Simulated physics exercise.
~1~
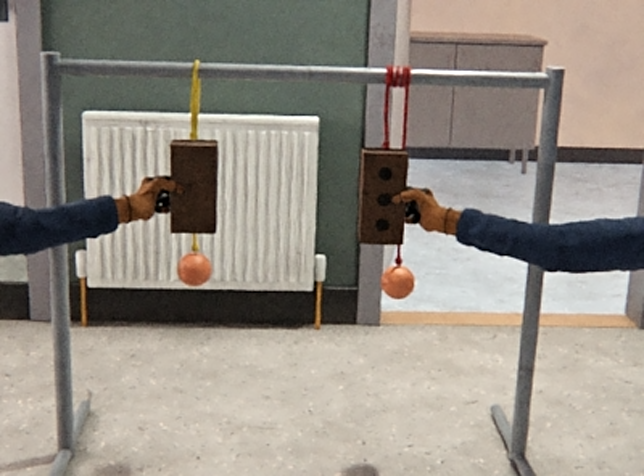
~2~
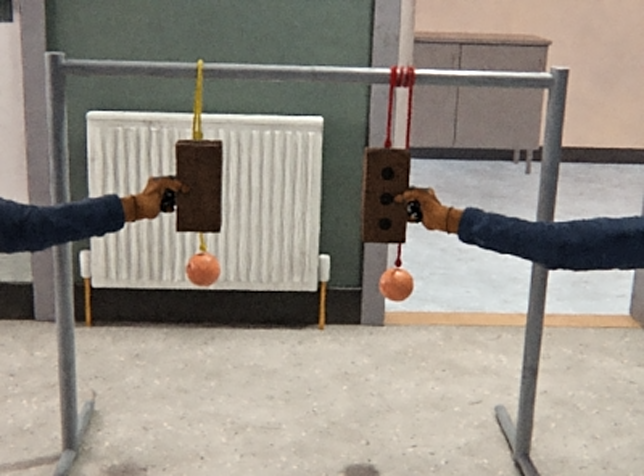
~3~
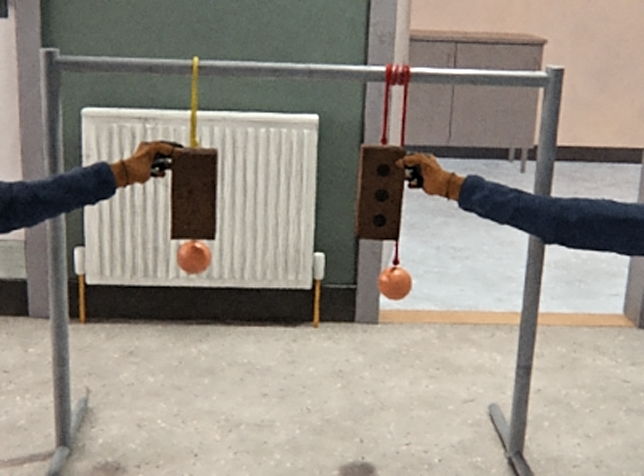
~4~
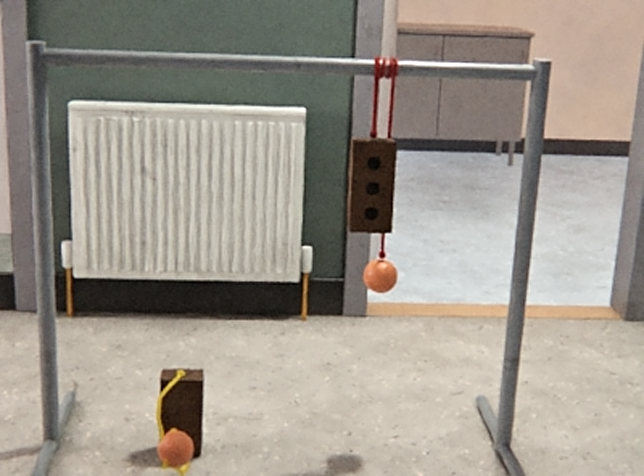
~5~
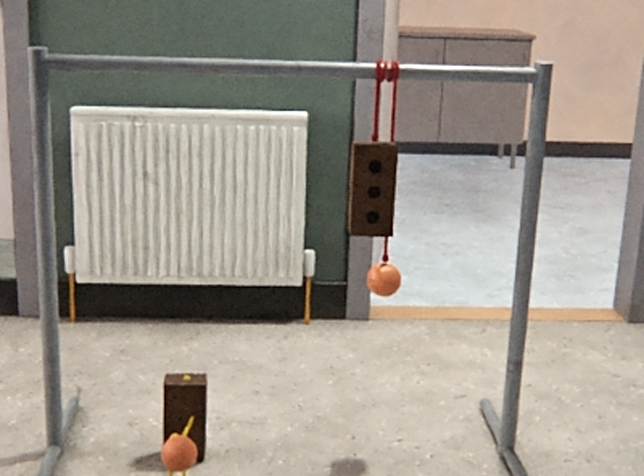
Left brick on a yellow cord dropping to the floor with its orange ball after two hands let go, right brick staying hung.
